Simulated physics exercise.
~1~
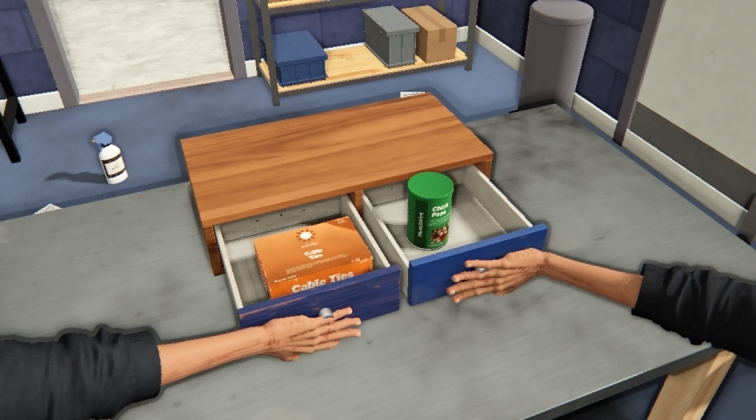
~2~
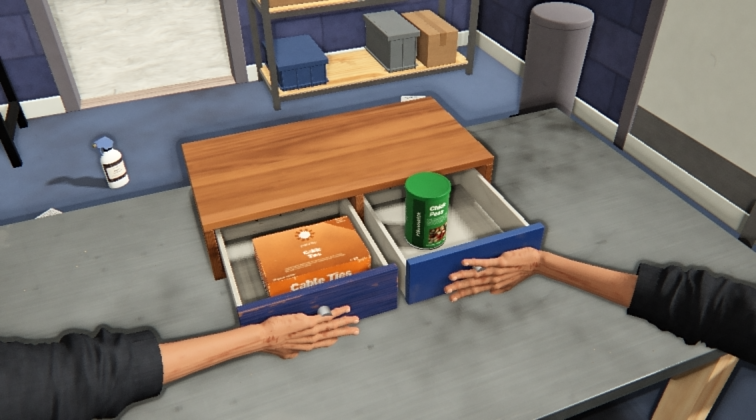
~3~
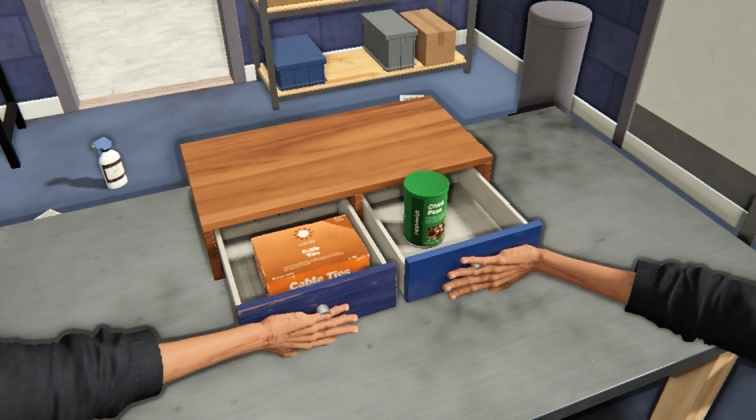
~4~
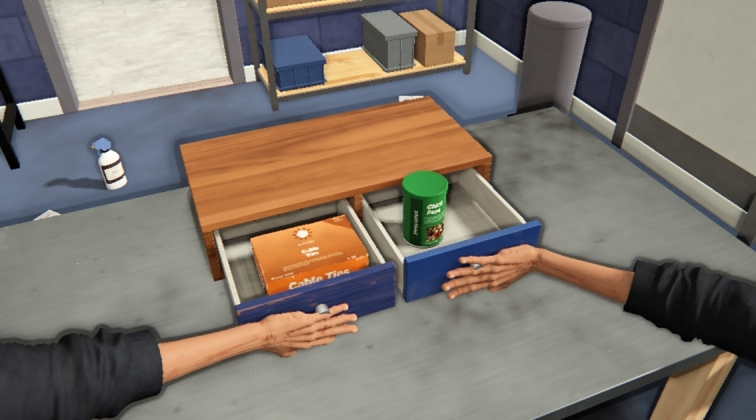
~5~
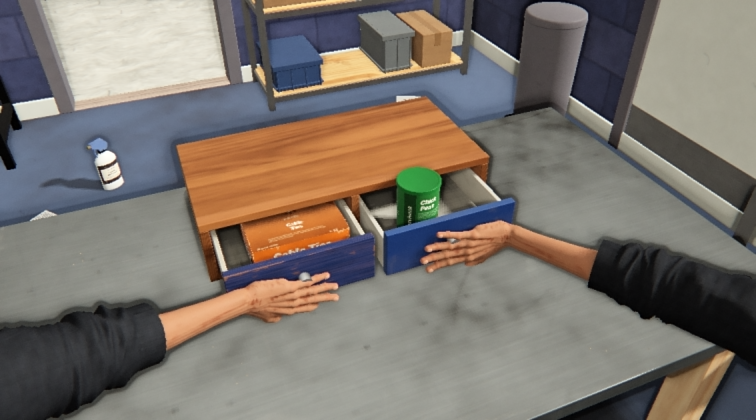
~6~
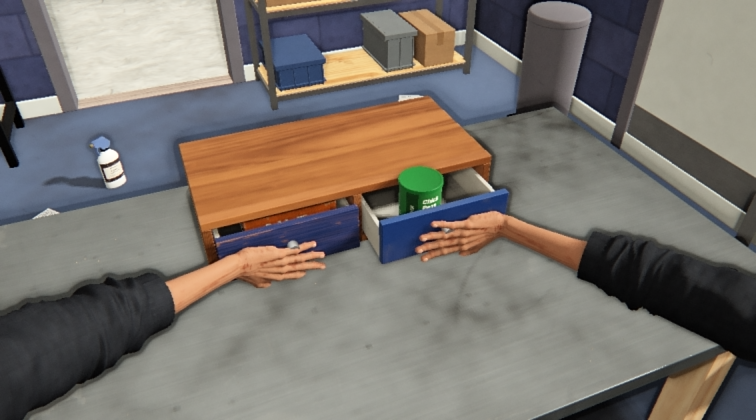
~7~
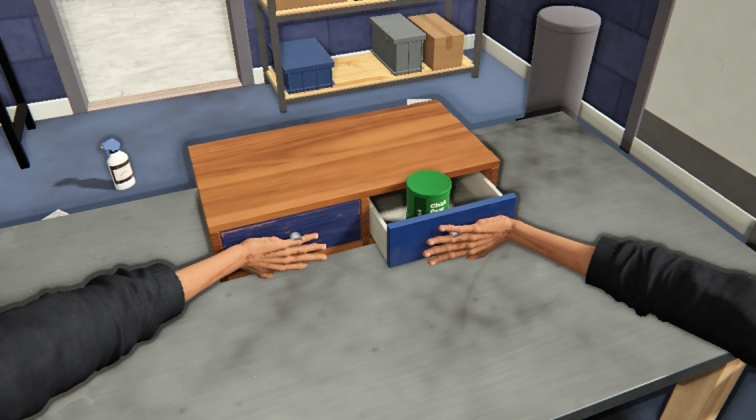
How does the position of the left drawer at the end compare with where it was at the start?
At the start the left drawer is pulled out over the worktop with the orange box showing, and by the end it has been pushed back all the way into the wooden chest.
